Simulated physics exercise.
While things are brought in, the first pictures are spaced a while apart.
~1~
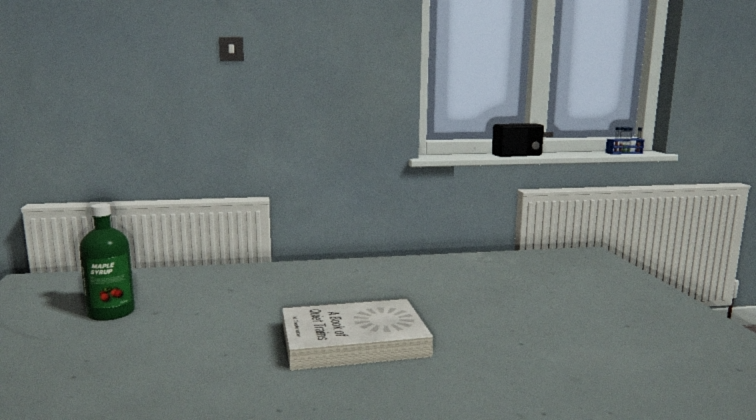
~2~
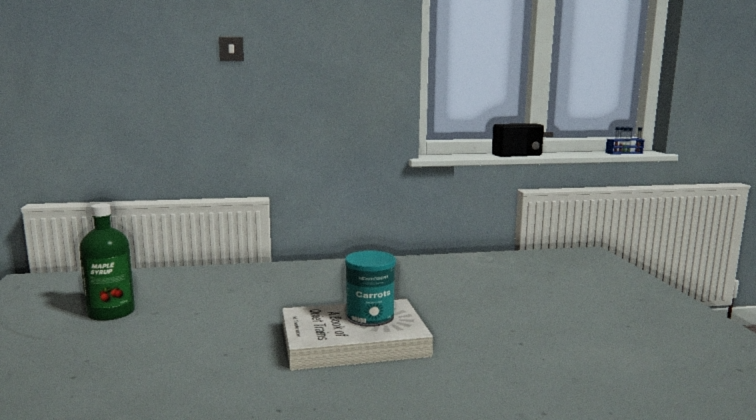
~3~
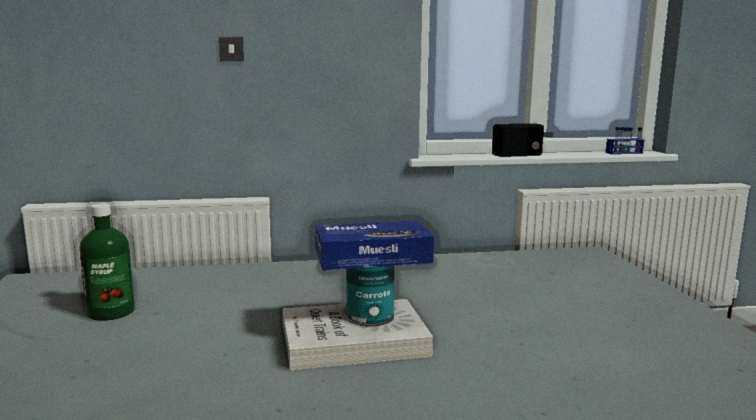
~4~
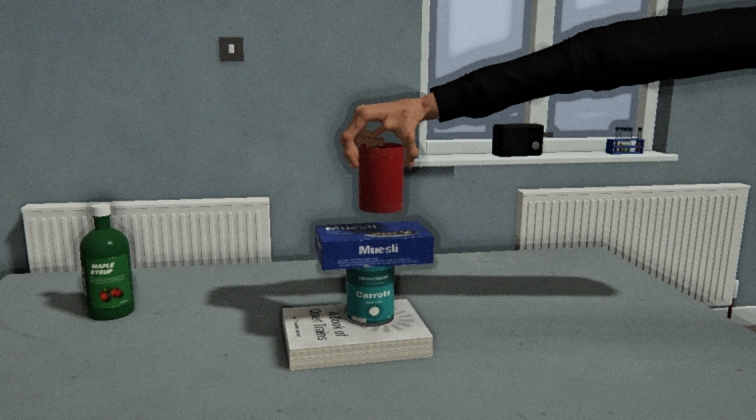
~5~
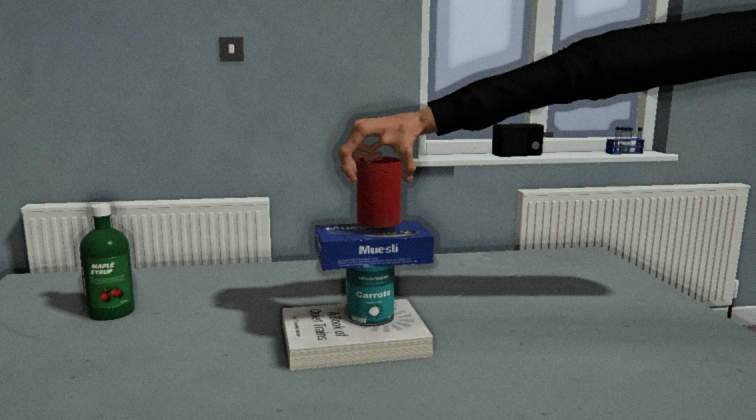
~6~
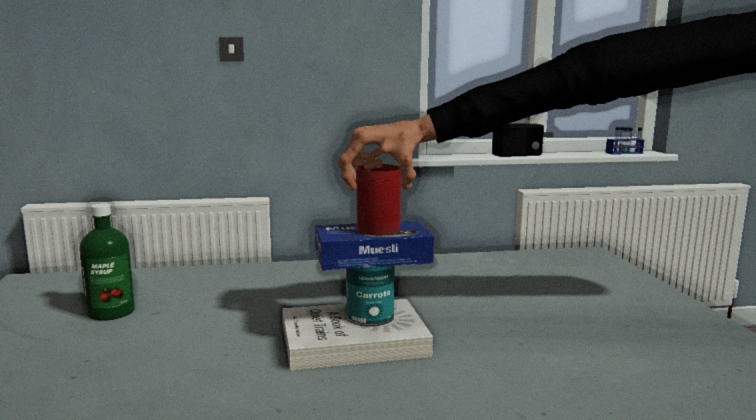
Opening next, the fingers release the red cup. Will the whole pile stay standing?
Yes.
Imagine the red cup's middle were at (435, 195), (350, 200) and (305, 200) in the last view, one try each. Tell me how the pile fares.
First the pile topples, second it remains standing, third it topples.
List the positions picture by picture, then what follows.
In the first frame, the last thing is not in view yet.
In the second frame, the last thing is not in view yet; white book (354, 332).
In the third frame, the last thing is not in view yet; turquoise pot (370, 288).
The fourth frame shows coming down; red cup (381, 177); white book (354, 332).
The fifth frame shows coming down; red cup (379, 191); turquoise pot (370, 288).
The sixth frame shows in place under the hand; red cup (379, 199); white book (354, 332).
Then, 0.20 s on from there, no change.
Then, 0.40 s on from there, red cup resting near (379, 199).
In the end, all 5 unmoved. At the end, from the last picture's camera, red cup near (379, 199). The pile holds.
